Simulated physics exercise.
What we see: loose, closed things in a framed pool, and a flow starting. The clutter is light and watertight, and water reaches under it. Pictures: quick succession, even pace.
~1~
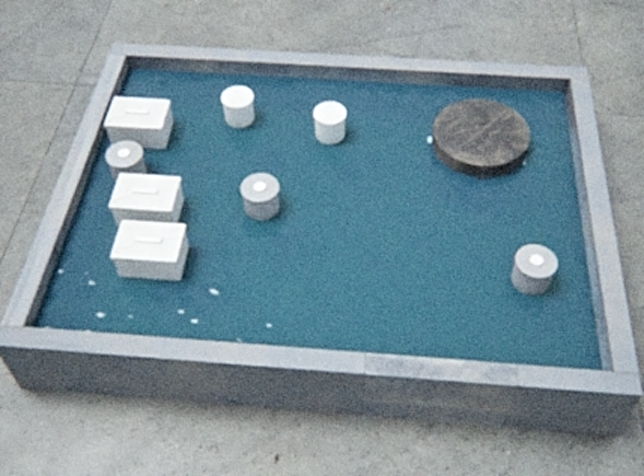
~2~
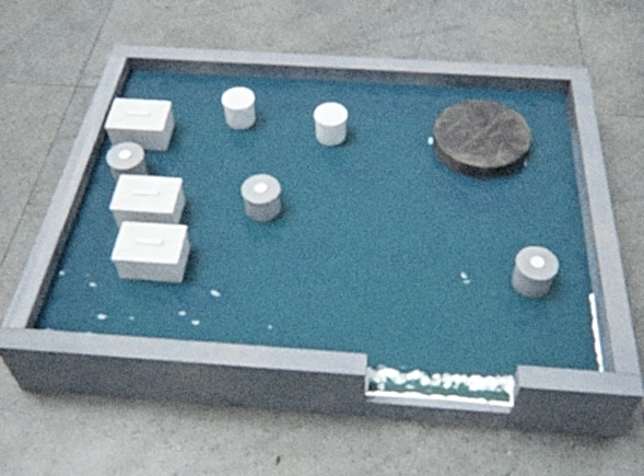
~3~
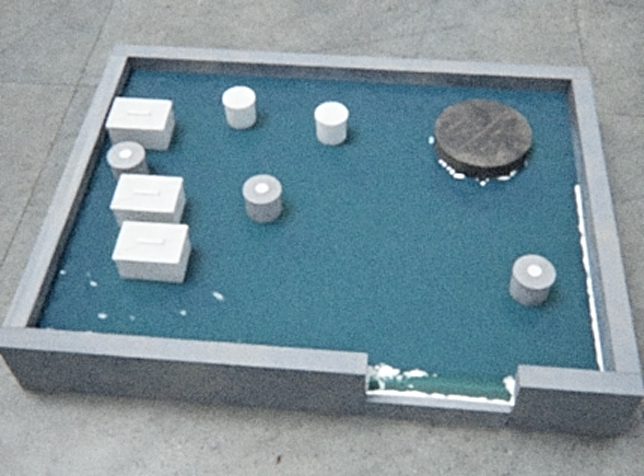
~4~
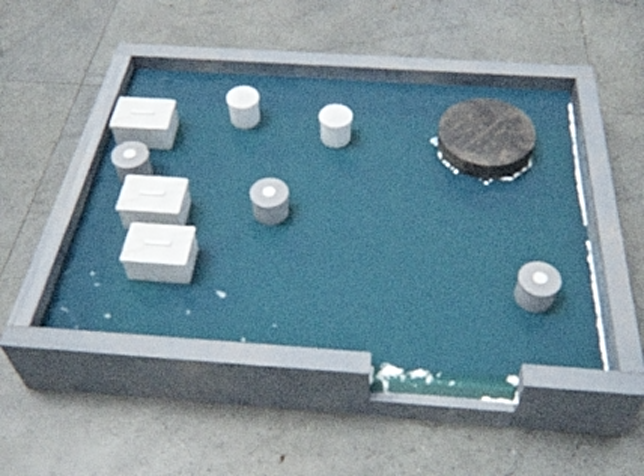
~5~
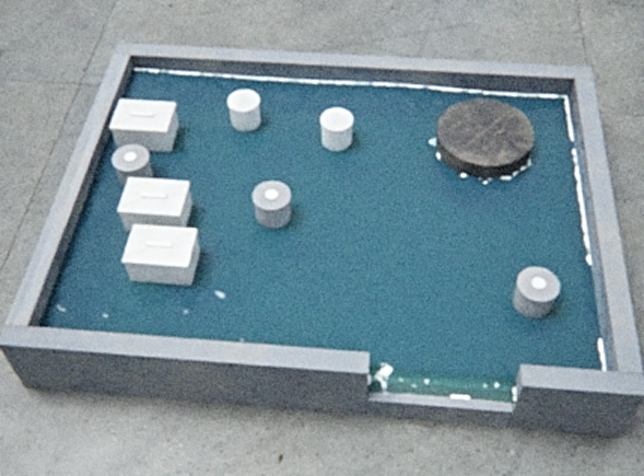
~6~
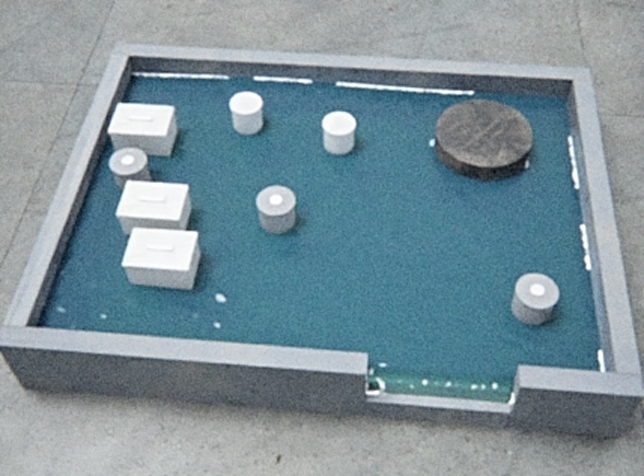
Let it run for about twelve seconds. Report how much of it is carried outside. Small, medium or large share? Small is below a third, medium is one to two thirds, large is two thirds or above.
A small share.
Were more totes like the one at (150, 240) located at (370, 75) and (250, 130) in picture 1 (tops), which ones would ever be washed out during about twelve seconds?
Going one by one, the first is retained and the second retained.
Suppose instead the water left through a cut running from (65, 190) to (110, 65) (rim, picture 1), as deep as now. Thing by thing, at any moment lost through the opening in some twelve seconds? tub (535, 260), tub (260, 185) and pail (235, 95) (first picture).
In order: Remains, remains, remains.
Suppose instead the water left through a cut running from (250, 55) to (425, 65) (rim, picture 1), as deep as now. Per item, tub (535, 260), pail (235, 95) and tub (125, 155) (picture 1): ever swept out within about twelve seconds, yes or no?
Listed order gives stays put, departs, stays put.
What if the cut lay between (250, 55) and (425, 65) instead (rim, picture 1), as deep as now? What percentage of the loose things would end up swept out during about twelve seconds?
Result: Close to 20 %.
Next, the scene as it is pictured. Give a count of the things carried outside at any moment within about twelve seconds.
The answer is 1.
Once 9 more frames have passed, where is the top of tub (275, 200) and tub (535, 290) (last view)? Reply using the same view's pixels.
First near (296, 220), second near (498, 347).
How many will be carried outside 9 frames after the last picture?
The count is 0.
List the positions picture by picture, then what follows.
A tub at (536, 261), afloat; a tub at (260, 187) floats; 0 of 8 have shifted, in the first frame.
A tub at (537, 263) floats; a tub at (261, 189), afloat; 0 of 8 have shifted, in the second frame.
A tub at (534, 272), afloat, close to its start; a tub at (262, 189) floats; 1 of 8 have shifted, in the third frame.
A tub at (540, 279), afloat, close to its start; a tub at (269, 193) floats, close to its start; 1 of 8 have shifted, in the fourth frame.
A tub at (538, 284), afloat, close to its start; a tub at (272, 195), afloat, close to its start; 2 of 8 have shifted, in the fifth frame.
A tub at (537, 291), afloat, close to its start; a tub at (276, 201), afloat, close to its start; 5 of 8 have shifted, in the sixth frame.
A moment on, 0 of 8 are out; 8 afloat.
Next, 0 of 8 are out; 8 afloat.
Later, 1 of 8 are out; 7 afloat.
In the end, 1 of 8 are out; 7 afloat.
